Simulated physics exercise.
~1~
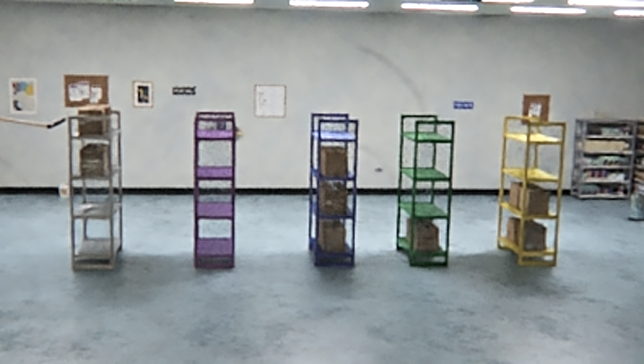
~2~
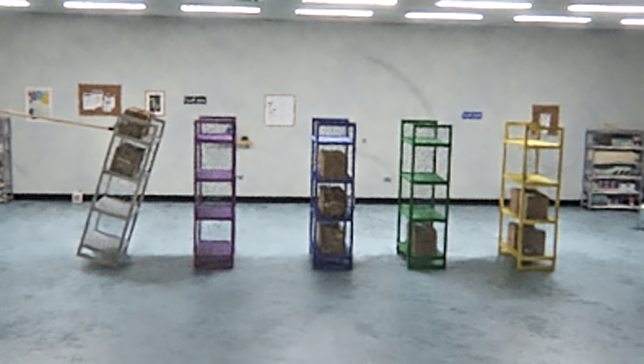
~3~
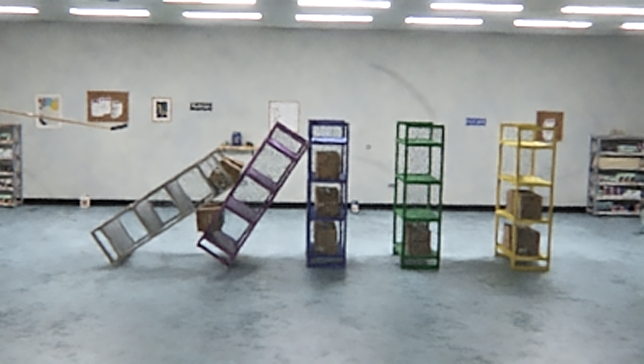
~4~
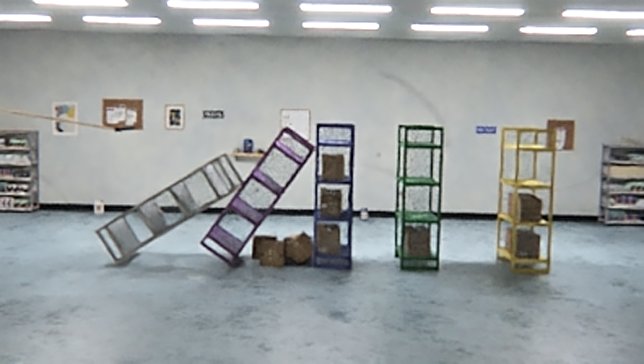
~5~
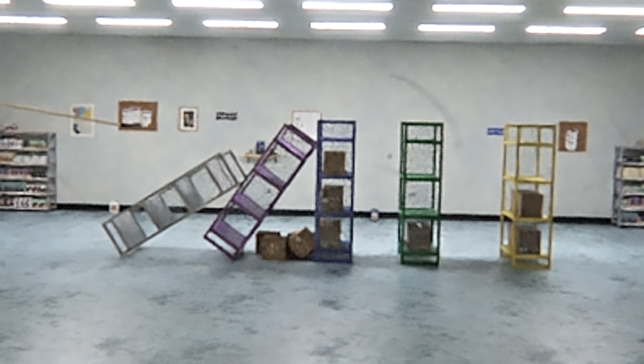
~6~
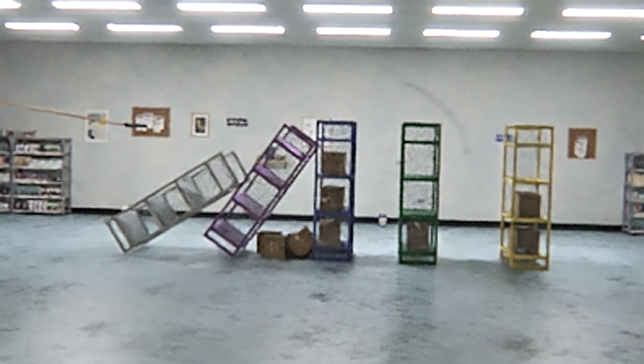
At first, five open shelf units stand in a row across a room, grey, purple, blue, green and yellow, most holding brown cartons, with a thin pole reaching in from the left near the top of the grey one. The grey unit tips to the right, its cartons still aboard. It falls against the purple unit, which tilts over in turn as cartons spill between them. The purple unit comes to rest leaning on the blue one, and cartons lie on the floor at its base. The blue, green and yellow units remain upright, still holding their cartons.
